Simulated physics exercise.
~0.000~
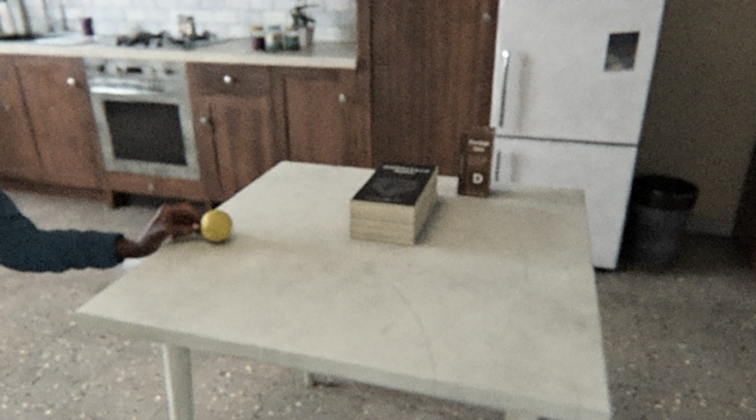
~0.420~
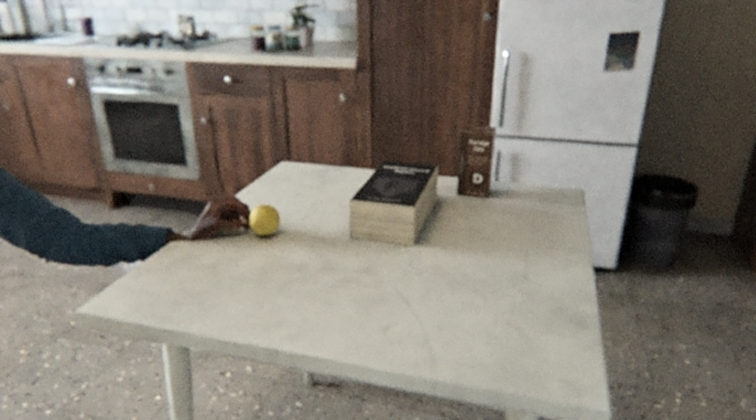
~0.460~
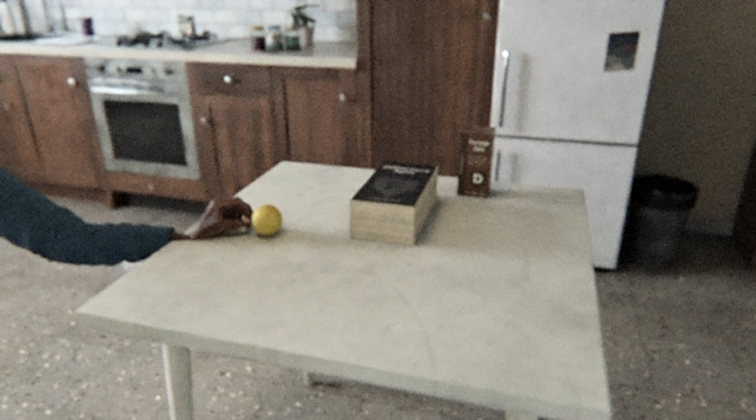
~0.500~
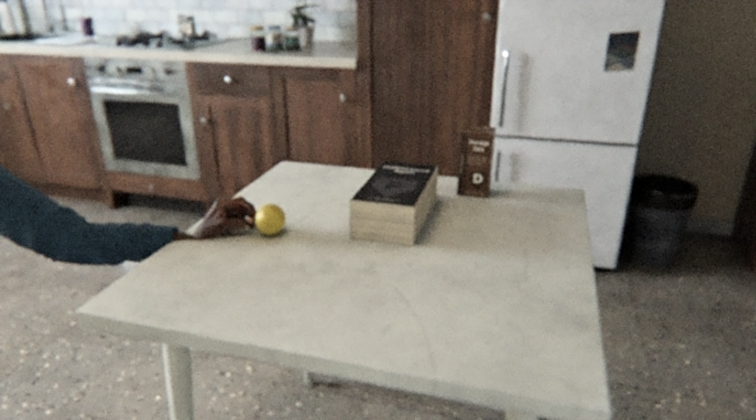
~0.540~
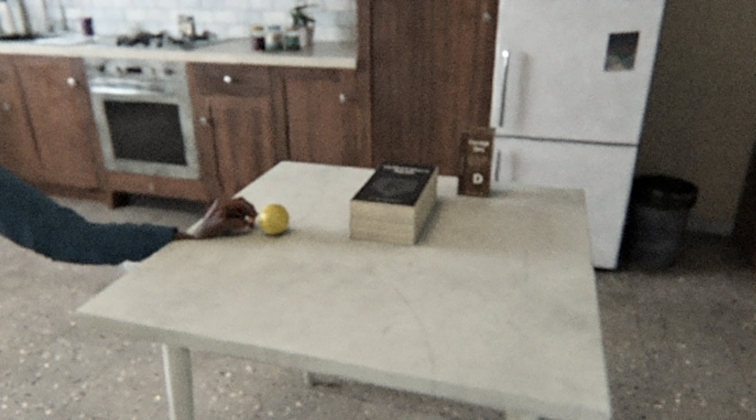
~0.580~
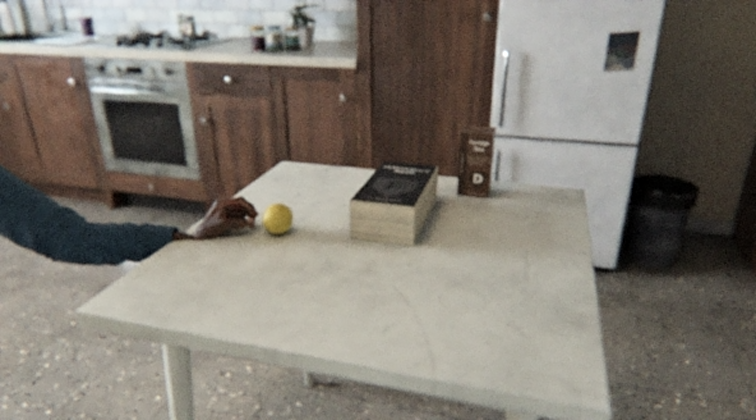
In the video, a hand reaching in from the left moves a yellow lemon to the right across a pale table toward a thick book, then separates from it as the lemon shifts slightly farther right.
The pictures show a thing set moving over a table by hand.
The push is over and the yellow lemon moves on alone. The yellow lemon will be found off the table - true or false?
False, it remains on the table.
Around 0.78 s, yellow lemon displaced about its own width near (295, 217).
Around 1.18 s, yellow lemon displaced well along near (321, 214).
Around 1.58 s, yellow lemon displaced well along near (338, 212).
Finally (2.4 s), moved from the start, yellow lemon. Final places as the last picture's camera would see them, yellow lemon near (346, 211).
